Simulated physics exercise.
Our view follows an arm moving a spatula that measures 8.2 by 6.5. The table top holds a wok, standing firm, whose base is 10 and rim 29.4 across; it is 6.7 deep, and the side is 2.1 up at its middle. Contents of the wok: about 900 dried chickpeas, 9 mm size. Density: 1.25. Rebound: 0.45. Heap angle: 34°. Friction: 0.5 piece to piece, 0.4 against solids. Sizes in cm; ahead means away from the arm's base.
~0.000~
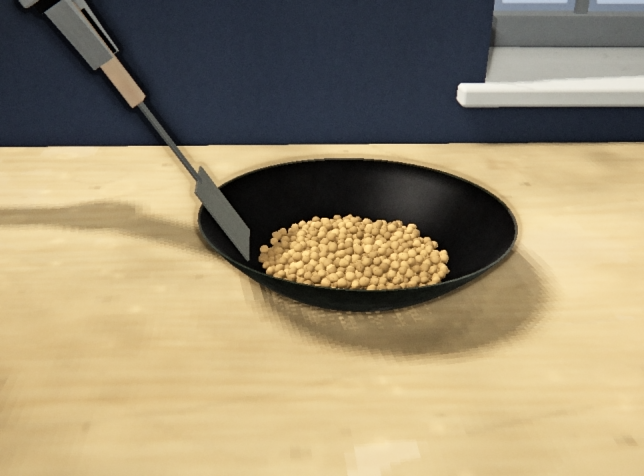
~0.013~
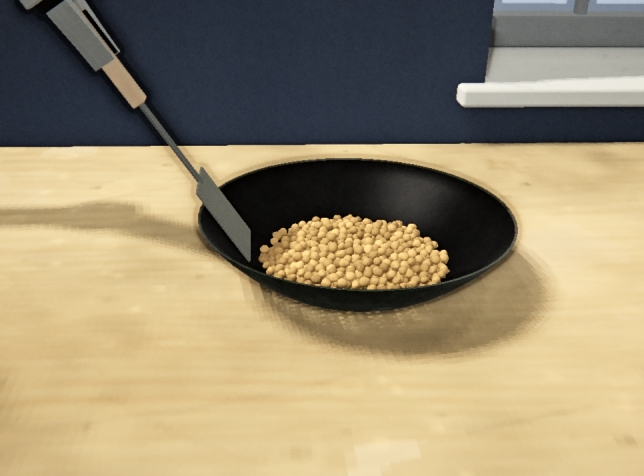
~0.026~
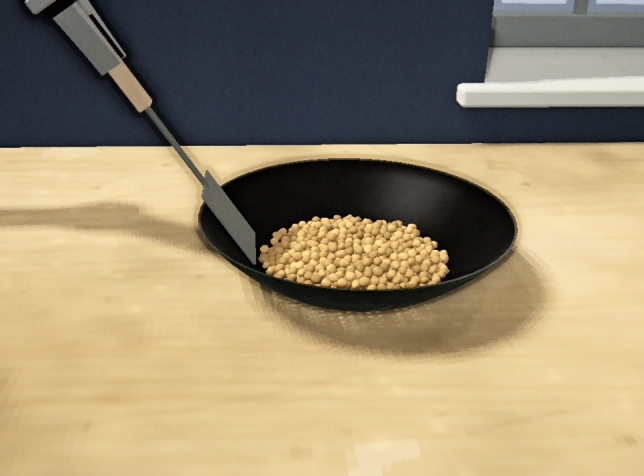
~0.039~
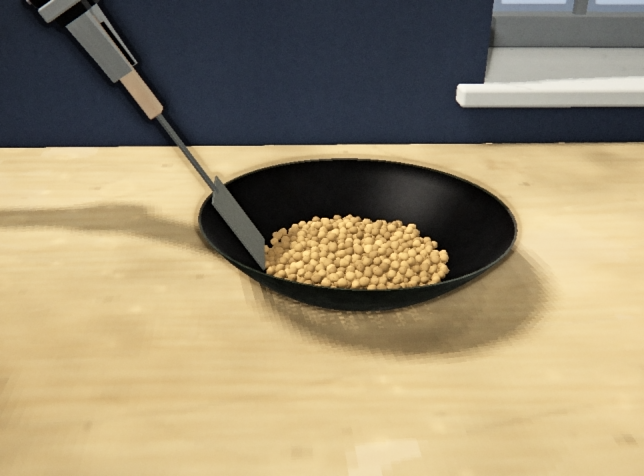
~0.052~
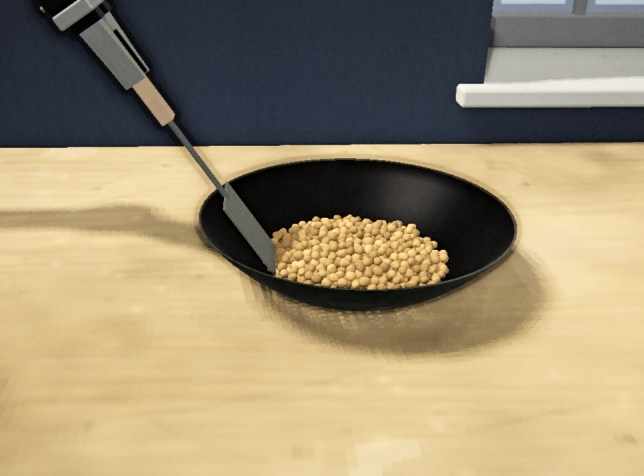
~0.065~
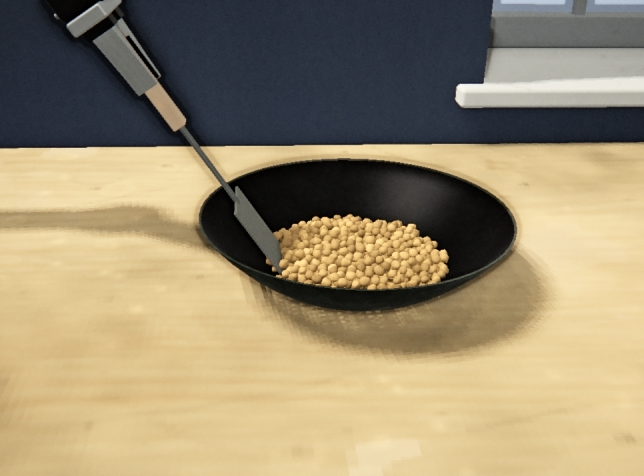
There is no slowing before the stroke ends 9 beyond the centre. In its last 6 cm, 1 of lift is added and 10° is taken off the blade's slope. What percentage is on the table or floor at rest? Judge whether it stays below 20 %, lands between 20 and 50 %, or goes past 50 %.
It stays below 20 %.
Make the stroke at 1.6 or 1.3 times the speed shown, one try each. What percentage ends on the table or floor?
The two tries give about 30 and 15 in a hundred.
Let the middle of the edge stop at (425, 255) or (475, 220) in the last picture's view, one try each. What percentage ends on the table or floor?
The two tries give near 0 and near 25 in a hundred.
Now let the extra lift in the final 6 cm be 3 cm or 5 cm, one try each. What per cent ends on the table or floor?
Result, in order: Approx. 10 % and 10 %.
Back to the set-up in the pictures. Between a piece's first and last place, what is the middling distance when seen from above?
Somewhere around 4 centimetres, I'd say.
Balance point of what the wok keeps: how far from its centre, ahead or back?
About 4.0 centimetres ahead.
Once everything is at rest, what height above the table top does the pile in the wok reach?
About 7.0 cm above the table.
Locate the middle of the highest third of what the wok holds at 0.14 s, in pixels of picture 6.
The top third sits at roughly (382, 244).
By 0.14 s, sloping 57°, highest piece 5 above the table; 900 in the wok.
By 0.22 s, sloping 54°, highest piece 6 above the table; 900 in the wok.
By 0.46 s, sloping 47°, highest piece 8 above the table; 822 in the wok, 60 on the table or floor, 18 on the blade or in flight.
By 1.51 s, sloping 47°, highest piece 7 above the table; 819 in the wok, 81 on the table or floor.
Final count, 819 in the wok, 81 on the table or floor. That is 9 % on the table or floor.
